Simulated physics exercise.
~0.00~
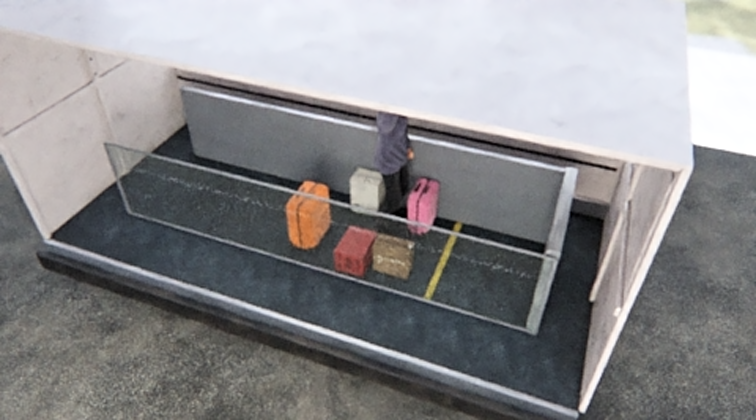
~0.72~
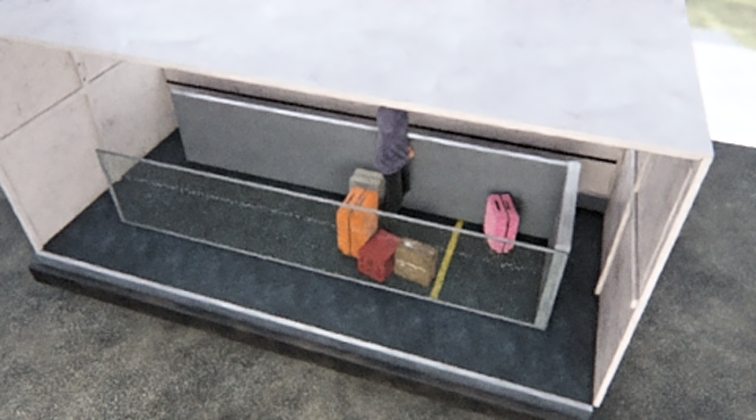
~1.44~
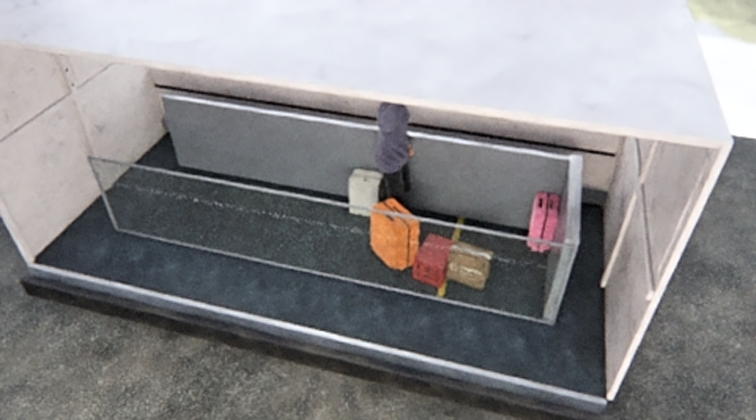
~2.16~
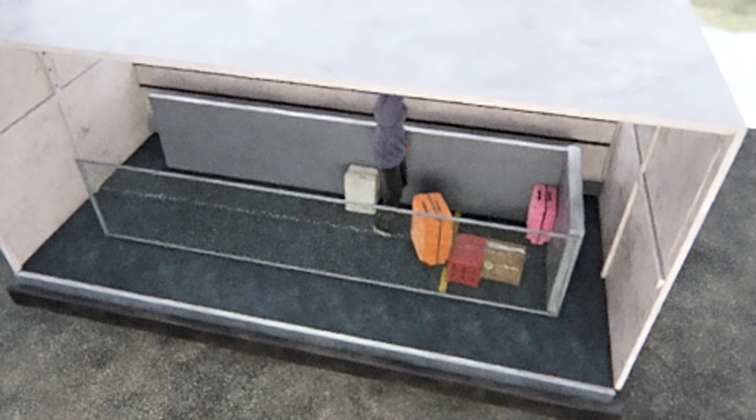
A large orange wheeled case stands among loose luggage in an open-sided bay, seen from above as the view drifts slightly sideways. A standing passenger in dark clothing stays in place near a pale pack by the grey back wall, with a small pink case, a red crate and a brown carton nearby. The pink case rolls right, well past the yellow line, and comes to rest near the right end. The orange case, crate and carton also move right in stages. Finally the crate and carton are across the line, while the orange case stops upright just short of it.
